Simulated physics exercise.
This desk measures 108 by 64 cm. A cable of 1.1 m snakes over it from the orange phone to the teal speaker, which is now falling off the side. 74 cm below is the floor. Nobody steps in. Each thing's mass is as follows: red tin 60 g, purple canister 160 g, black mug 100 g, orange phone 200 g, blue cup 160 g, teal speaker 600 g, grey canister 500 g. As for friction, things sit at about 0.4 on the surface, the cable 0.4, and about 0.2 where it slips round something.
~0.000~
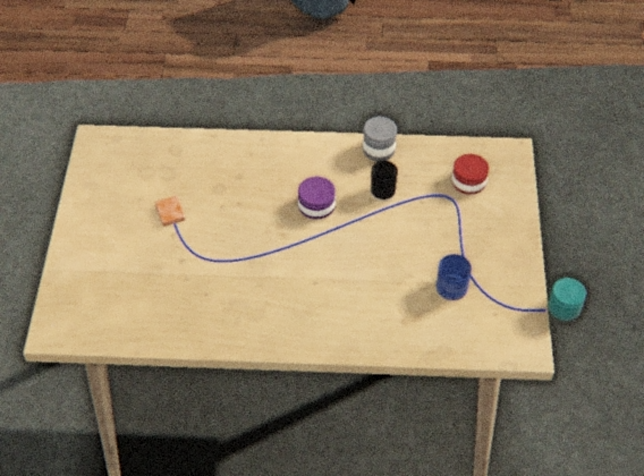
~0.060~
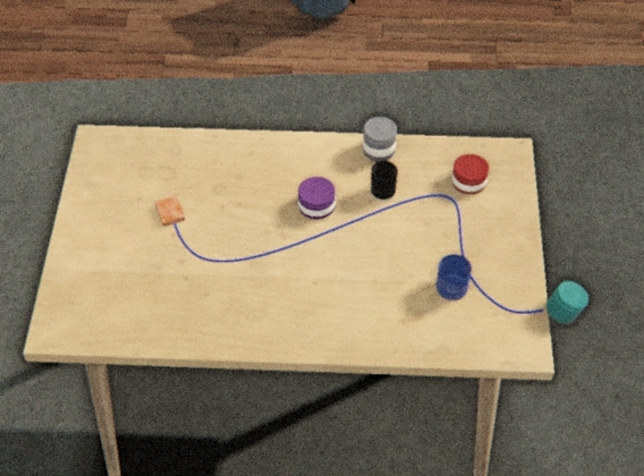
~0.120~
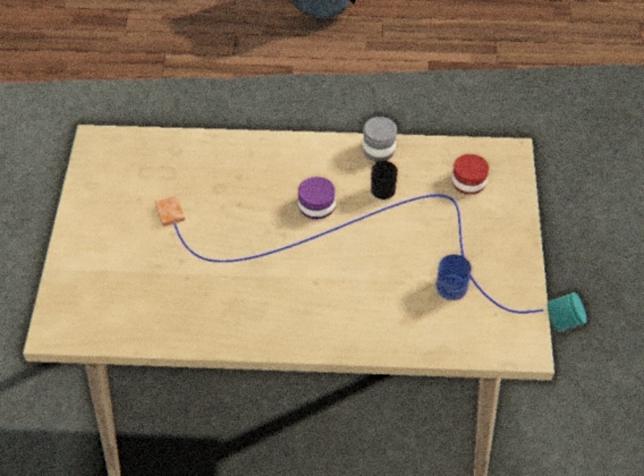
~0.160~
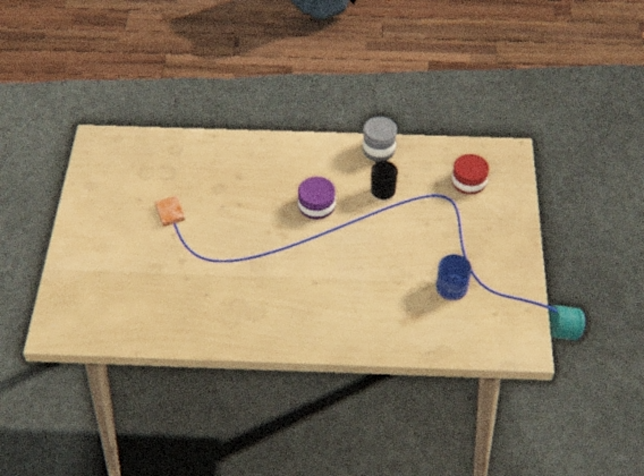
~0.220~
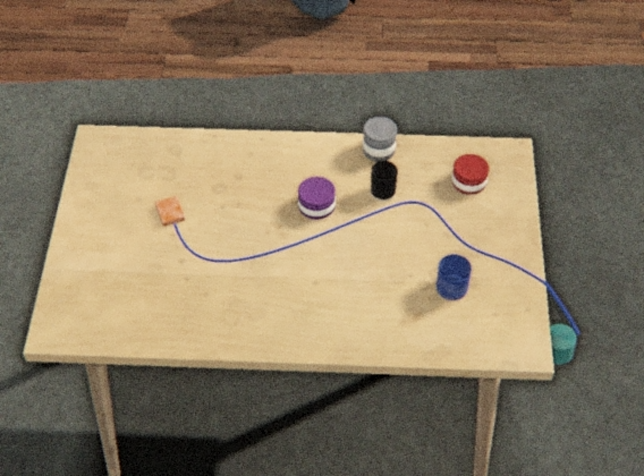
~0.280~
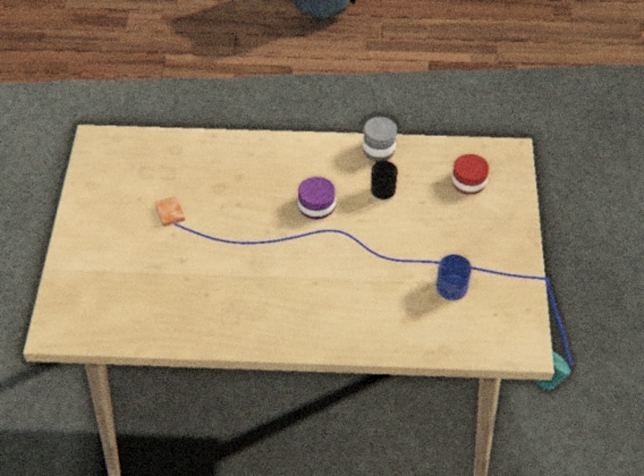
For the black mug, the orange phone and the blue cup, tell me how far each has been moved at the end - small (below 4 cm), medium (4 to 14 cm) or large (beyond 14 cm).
The black mug has a small shift. The orange phone has a large shift. The blue cup has a small shift.
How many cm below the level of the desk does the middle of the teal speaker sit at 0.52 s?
I'd put it at about 60 centimetres under.
After 0.5 s, the cable's tail end at (336, 242); orange phone 35 cm off its start, teal speaker over the edge.
After 0.7 s, the cable's tail end at (474, 270); orange phone 68 cm off its start, teal speaker over the edge.
After 1.0 s, the cable's tail end at (526, 270); orange phone 82 cm off its start at (538, 261), teal speaker over the edge.
After 1.2 s, the cable has left the top; orange phone over the edge, teal speaker over the edge.
After 2.4 s, the cable has left the top; orange phone over the edge, blue cup 0 cm off its start at (455, 268), black mug 0 cm off its start at (385, 170), teal speaker over the edge.
